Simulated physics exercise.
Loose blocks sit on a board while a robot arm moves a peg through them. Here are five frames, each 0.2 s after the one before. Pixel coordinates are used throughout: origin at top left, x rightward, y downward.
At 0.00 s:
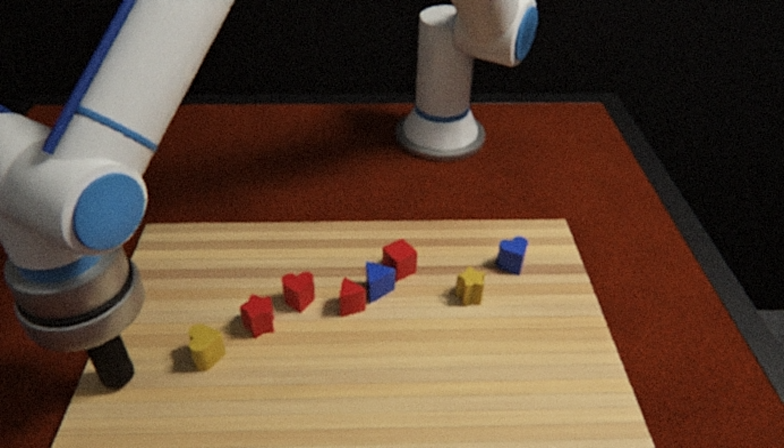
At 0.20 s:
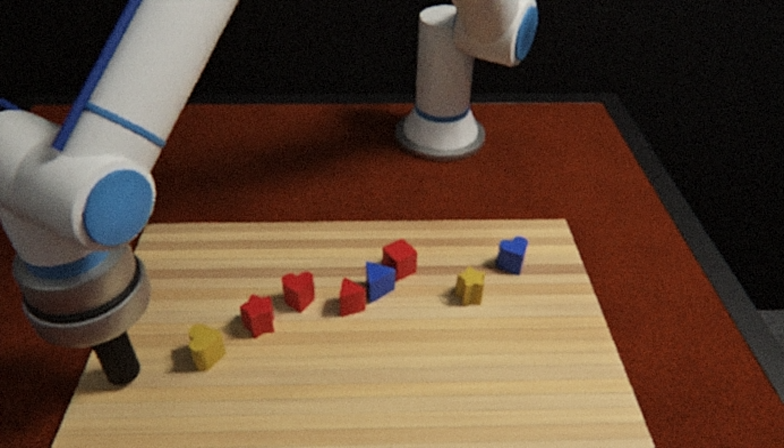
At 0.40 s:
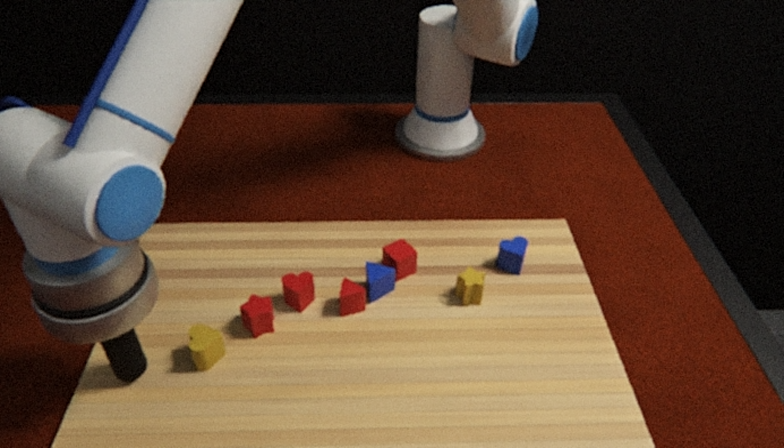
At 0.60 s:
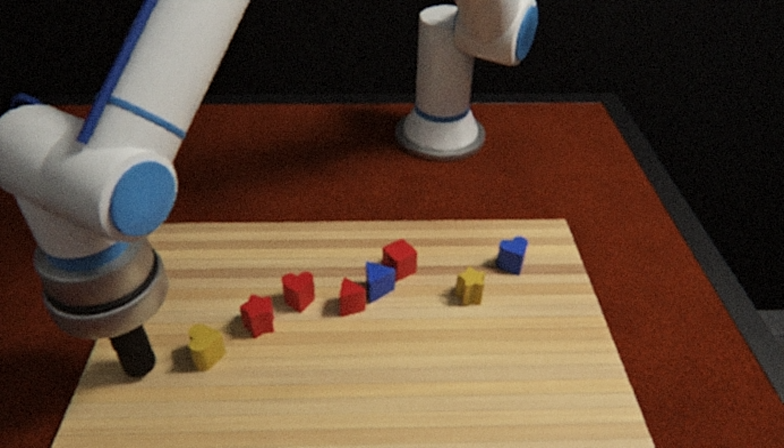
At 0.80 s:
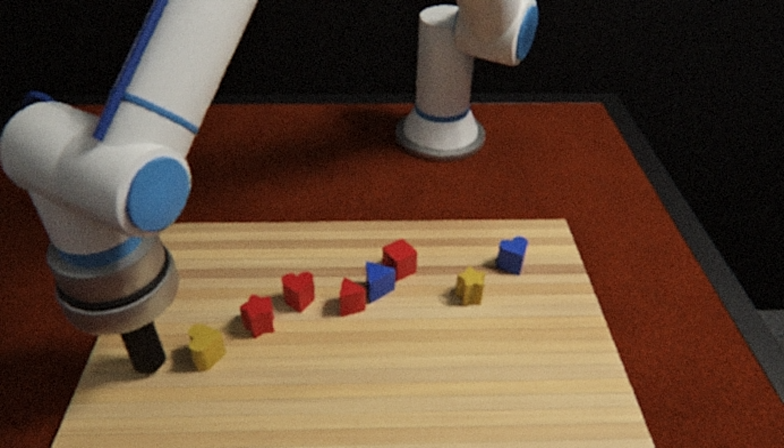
A wooden board lies on a dark red table in a dim room, seen from slightly above by a still camera. Small red, blue and yellow blocks, some heart-shaped, dot the board, with a white robot arm holding a black peg at left and another white arm behind. The left arm slides its peg slowly rightward, nearing the yellow heart, while the blocks stay still.
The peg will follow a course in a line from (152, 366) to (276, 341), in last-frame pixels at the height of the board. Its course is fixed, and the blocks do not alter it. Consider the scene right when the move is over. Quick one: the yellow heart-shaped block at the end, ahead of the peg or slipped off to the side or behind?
When the path ends, it will sit ahead of the peg.
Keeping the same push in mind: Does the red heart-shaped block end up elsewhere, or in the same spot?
At the end of the path, the red heart-shaped block remains in its old spot.
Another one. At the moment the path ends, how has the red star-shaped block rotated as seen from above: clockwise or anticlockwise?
Prediction: Counterclockwise.
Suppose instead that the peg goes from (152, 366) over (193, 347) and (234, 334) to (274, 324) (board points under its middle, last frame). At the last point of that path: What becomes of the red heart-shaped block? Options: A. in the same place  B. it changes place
B: It changes place.
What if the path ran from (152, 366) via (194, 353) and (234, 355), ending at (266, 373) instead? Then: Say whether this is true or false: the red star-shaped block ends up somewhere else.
The claim does not hold.
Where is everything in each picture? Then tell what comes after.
The first frame shows peg tip at (118, 375); block tops, yellow heart-shaped block at (202, 336); red star-shaped block at (257, 305); red heart-shaped block at (298, 280).
The second frame shows peg at (124, 372); blocks unchanged.
The third frame shows peg at (131, 368); blocks unchanged.
The fourth frame shows peg at (140, 365); blocks unchanged.
The fifth frame shows peg at (150, 361); yellow heart-shaped block at (202, 336); red star-shaped block at (257, 305); red heart-shaped block at (298, 280).
On the path given first. One third of the way, peg at (193, 353); yellow heart-shaped block at (217, 334).
Two thirds of the way, peg at (236, 344); yellow heart-shaped block at (260, 326); red star-shaped block at (262, 302), turned 30° anticlockwise.
At the end, peg at (275, 336); yellow heart-shaped block at (300, 318); red star-shaped block at (274, 297), turned 105° anticlockwise; red heart-shaped block in place.
